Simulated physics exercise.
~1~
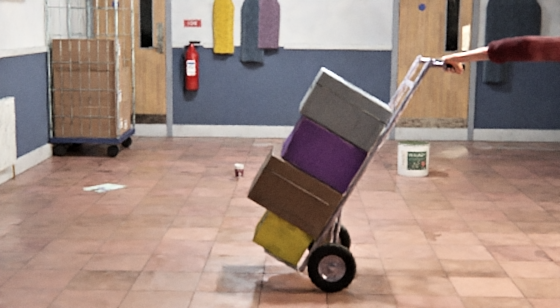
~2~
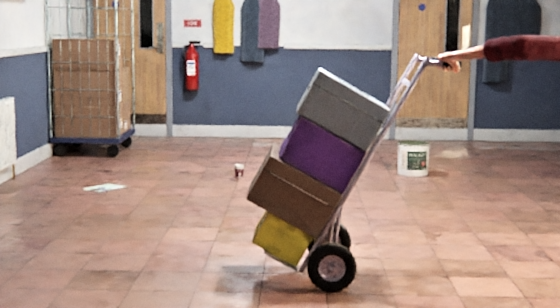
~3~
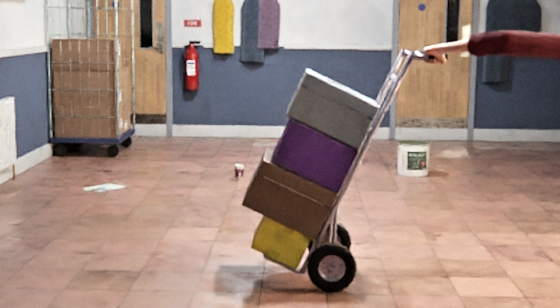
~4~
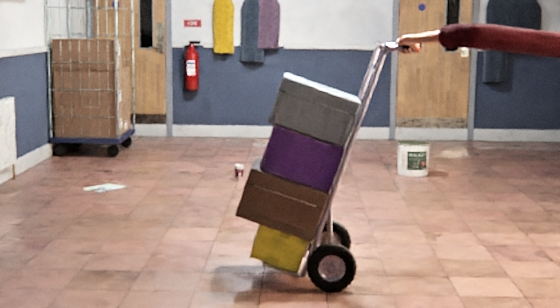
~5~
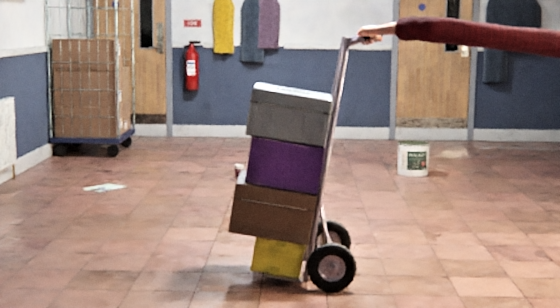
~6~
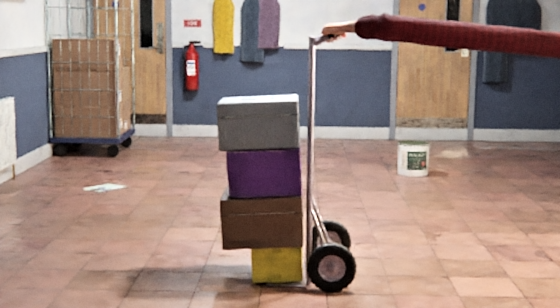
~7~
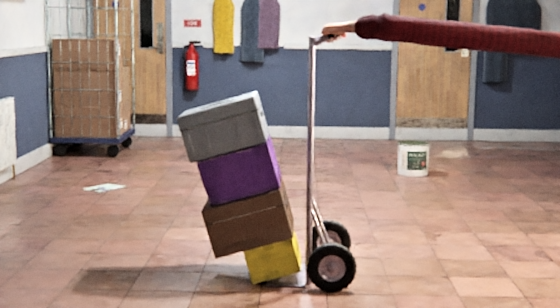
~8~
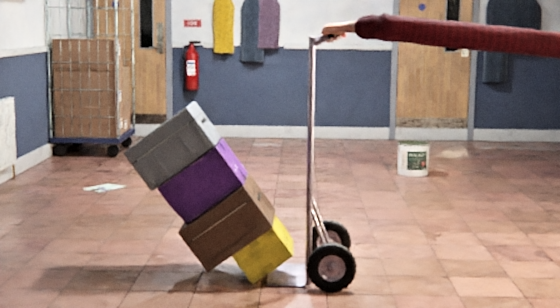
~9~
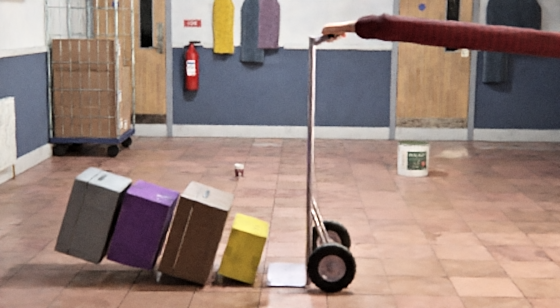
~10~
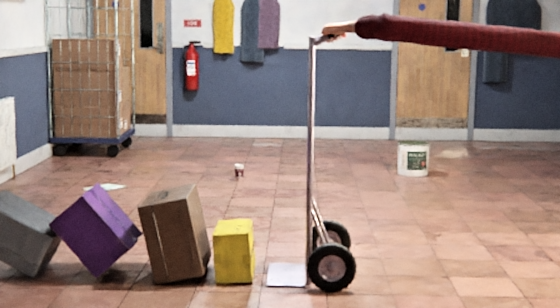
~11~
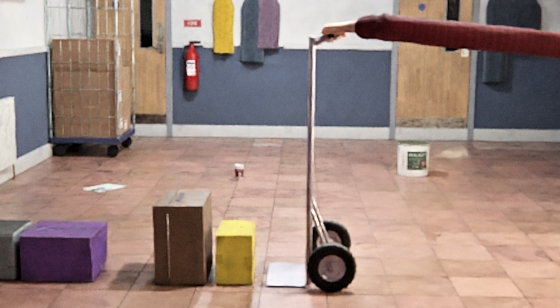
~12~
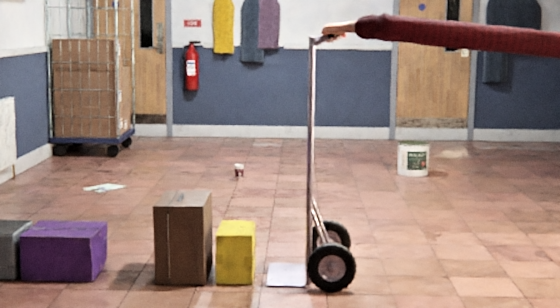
In a hall with terracotta floor tiles and blue-and-white walls, seen from the side by a still camera, a sack truck leans back to the right, held by a red-sleeved arm. Loose on it are a yellow parcel at the bottom, then a brown box, a purple box and a grey box on top. The hand swings the truck upright and holds it there. The stack keeps tipping left, pivots over and spreads apart as it falls. The grey and purple boxes land farthest left, while the brown box and yellow parcel settle on the floor nearer the upright truck.
